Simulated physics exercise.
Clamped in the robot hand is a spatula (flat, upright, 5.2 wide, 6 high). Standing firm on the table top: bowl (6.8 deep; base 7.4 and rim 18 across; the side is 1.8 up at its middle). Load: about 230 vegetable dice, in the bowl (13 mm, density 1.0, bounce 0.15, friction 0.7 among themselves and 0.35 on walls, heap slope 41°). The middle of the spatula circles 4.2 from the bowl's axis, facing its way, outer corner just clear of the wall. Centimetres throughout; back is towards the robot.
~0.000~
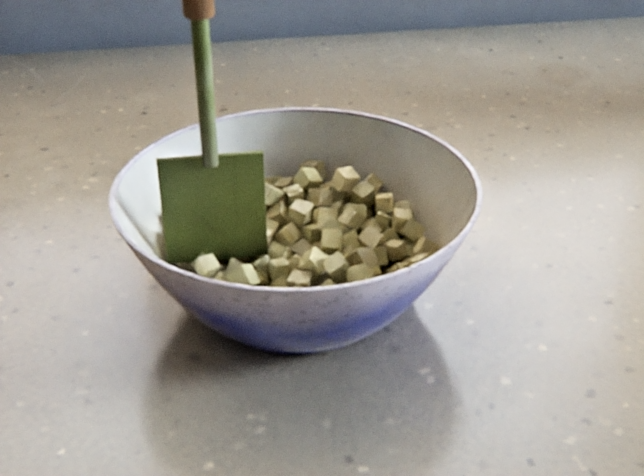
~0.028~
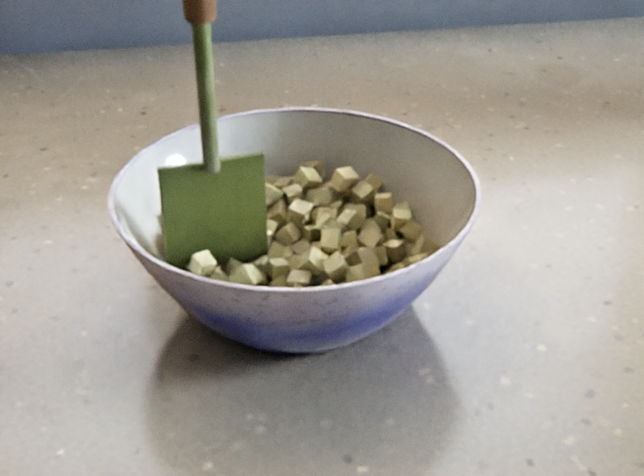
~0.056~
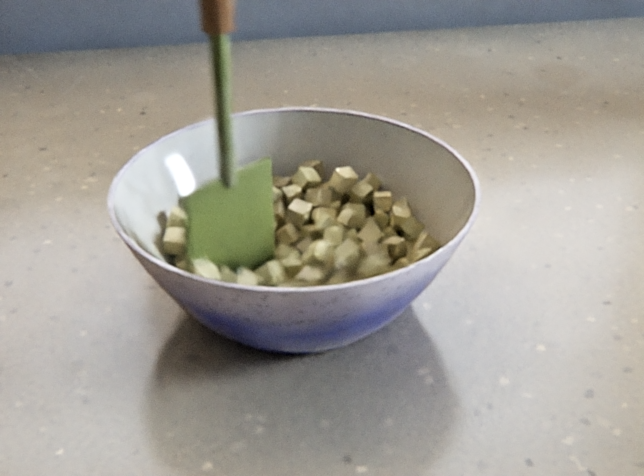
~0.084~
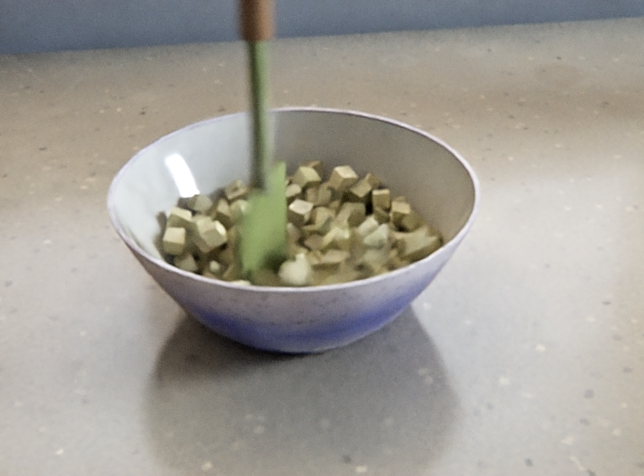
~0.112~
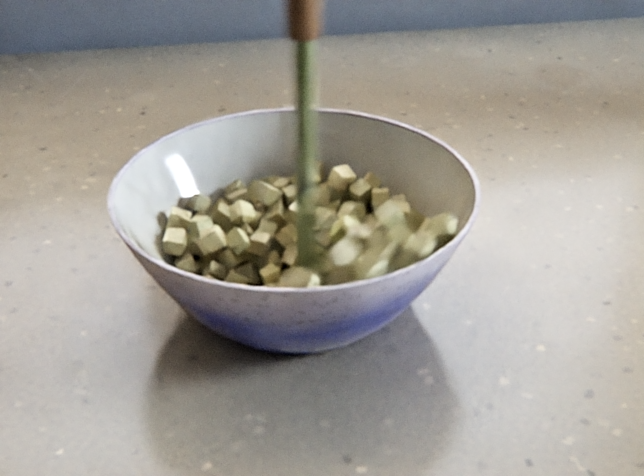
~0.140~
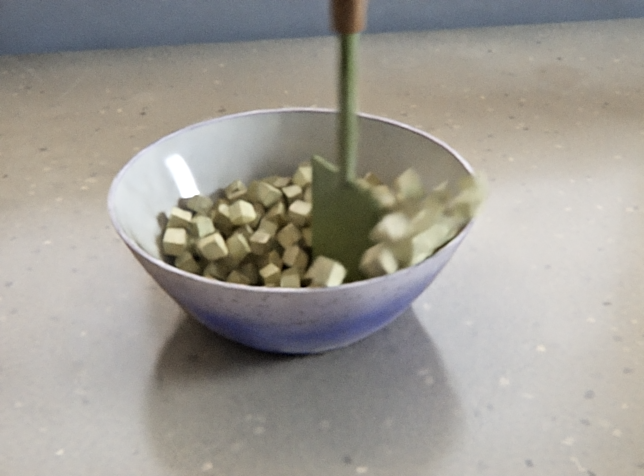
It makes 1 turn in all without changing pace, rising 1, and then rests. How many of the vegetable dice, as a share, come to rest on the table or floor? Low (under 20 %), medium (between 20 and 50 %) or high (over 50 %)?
On the table or floor the share is medium, between 20 and 50 %.
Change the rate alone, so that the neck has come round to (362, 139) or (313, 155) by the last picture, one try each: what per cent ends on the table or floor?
About 30 and 25 per cent.
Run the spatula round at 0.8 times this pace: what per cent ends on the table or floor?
Some 20 per cent.
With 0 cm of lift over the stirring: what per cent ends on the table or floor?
Some 40 per cent.
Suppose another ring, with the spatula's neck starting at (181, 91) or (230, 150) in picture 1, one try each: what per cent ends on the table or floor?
Some 0 and 30 per cent.
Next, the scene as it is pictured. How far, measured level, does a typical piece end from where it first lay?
About 6 cm.
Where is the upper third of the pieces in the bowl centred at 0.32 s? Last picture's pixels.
Around (187, 182).
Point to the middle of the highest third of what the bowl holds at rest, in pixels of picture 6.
Around (247, 286).
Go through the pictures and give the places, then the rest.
Spatula neck at (208, 127), 0° round; upper third of the load around (313, 234), from x 175 to 425, top at y 170; 227 in the bowl, in the first frame.
Spatula neck at (209, 132), 10° round; upper third of the load around (307, 235), from x 175 to 425, top at y 170, in the second frame.
Spatula neck at (226, 146), 35° round; upper third of the load around (312, 241), from x 175 to 425, top at y 170, in the third frame.
Spatula neck at (261, 155), 62° round; upper third of the load around (337, 249), from x 175 to 430, top at y 170, in the fourth frame.
Spatula neck at (305, 155), 89° round; upper third of the load around (357, 239), from x 175 to 445, top at y 170, in the fifth frame.
Spatula neck at (346, 146), 117° round; upper third of the load around (383, 223), from x 175 to 475, top at y 170; 226 in the bowl, 1 in flight or on the tool, in the sixth frame.
After 0.23 s, 206° round, highest piece 11 above the table; 204 in the bowl, 23 in flight or on the tool.
After 0.32 s, 296° round, highest piece 11 above the table; 176 in the bowl, 15 on the table or floor, 36 in flight or on the tool.
After 0.57 s, 0° round, highest piece 6 above the table; 154 in the bowl, 72 on the table or floor, 1 in flight or on the tool.
After 1.27 s, 0° round, highest piece 6 above the table; 154 in the bowl, 73 on the table or floor.
At rest, 154 in the bowl, 73 on the table or floor. That is 32 % on the table or floor.
